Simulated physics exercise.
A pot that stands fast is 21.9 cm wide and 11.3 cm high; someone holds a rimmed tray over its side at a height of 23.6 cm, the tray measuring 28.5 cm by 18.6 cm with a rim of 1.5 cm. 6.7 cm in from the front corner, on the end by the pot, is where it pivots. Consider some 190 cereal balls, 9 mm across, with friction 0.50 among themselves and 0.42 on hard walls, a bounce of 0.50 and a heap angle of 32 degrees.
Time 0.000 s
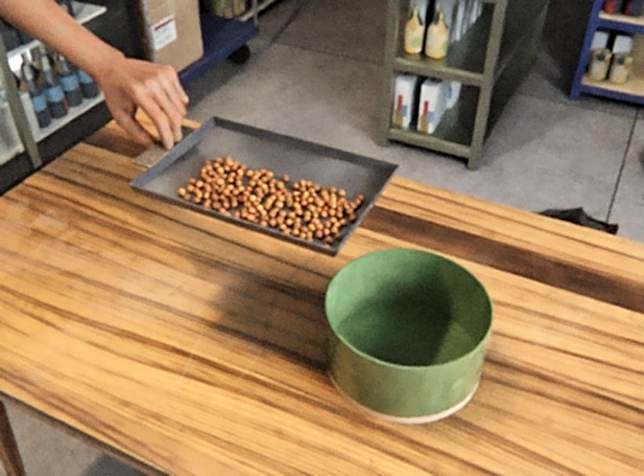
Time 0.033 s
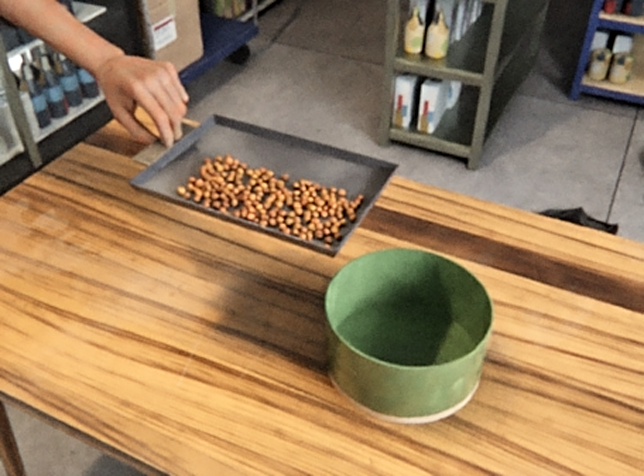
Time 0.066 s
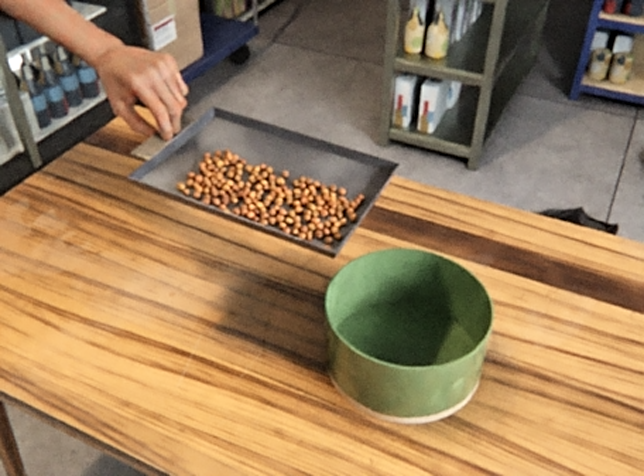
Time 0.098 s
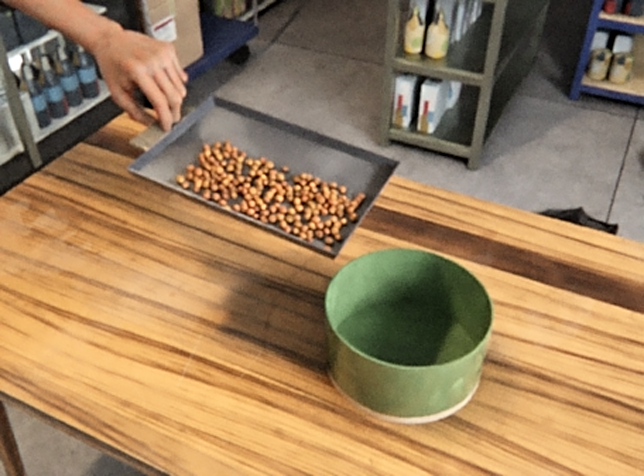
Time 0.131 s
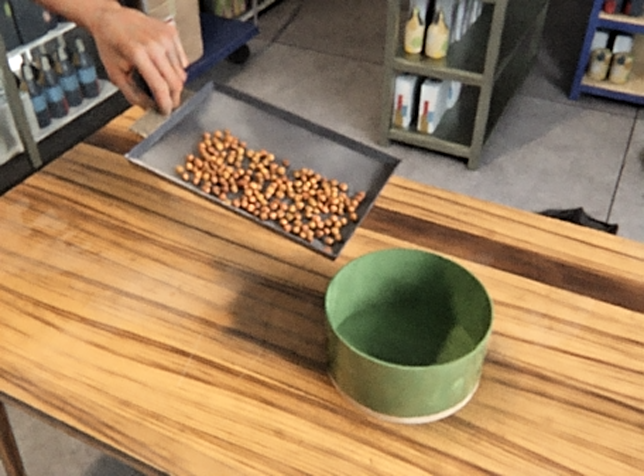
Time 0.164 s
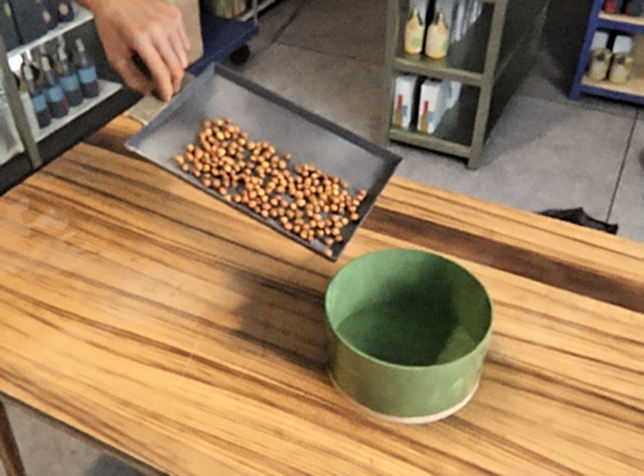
On a striped wooden table in a room with shelves, a hand at the left holds a dark rimmed tray of small brown balls beside a green round pot. The tray starts nearly level, then the hand lifts its left end, slowly and then faster, until it slopes down toward the motionless pot.
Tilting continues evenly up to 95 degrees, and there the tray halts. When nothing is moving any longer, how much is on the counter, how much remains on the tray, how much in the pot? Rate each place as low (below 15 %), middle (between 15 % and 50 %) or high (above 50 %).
Ratings: Counter middle; tray low; pot high.
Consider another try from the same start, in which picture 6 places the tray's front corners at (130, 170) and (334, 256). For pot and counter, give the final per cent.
Pot 20; counter 80.
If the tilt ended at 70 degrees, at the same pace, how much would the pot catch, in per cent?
That would be around 35 percent.
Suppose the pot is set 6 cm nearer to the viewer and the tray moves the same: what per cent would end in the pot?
It would come to roughly 100 percent.
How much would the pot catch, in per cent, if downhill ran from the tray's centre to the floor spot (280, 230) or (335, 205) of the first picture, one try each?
Near 20 and 95 percent, in that order.
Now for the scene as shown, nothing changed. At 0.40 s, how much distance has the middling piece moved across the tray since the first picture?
About 4 cm.
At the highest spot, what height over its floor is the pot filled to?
Some 2.0 cm above the floor.
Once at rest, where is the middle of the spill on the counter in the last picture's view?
At rest, its centre lies at about (349, 449).
After 0.40 s, tilt 57 degrees; the tray holds 100 %, the pot 0 %.
After 0.56 s, tilt 83 degrees; the tray holds 95 %, the pot 0 %.
Then, at 0.84 s, tilt 95 degrees; the tray holds 5 %, the pot 60 %.
In the end, at 1.7 s, counter 35 %, tray 0 %, pot 65 %.
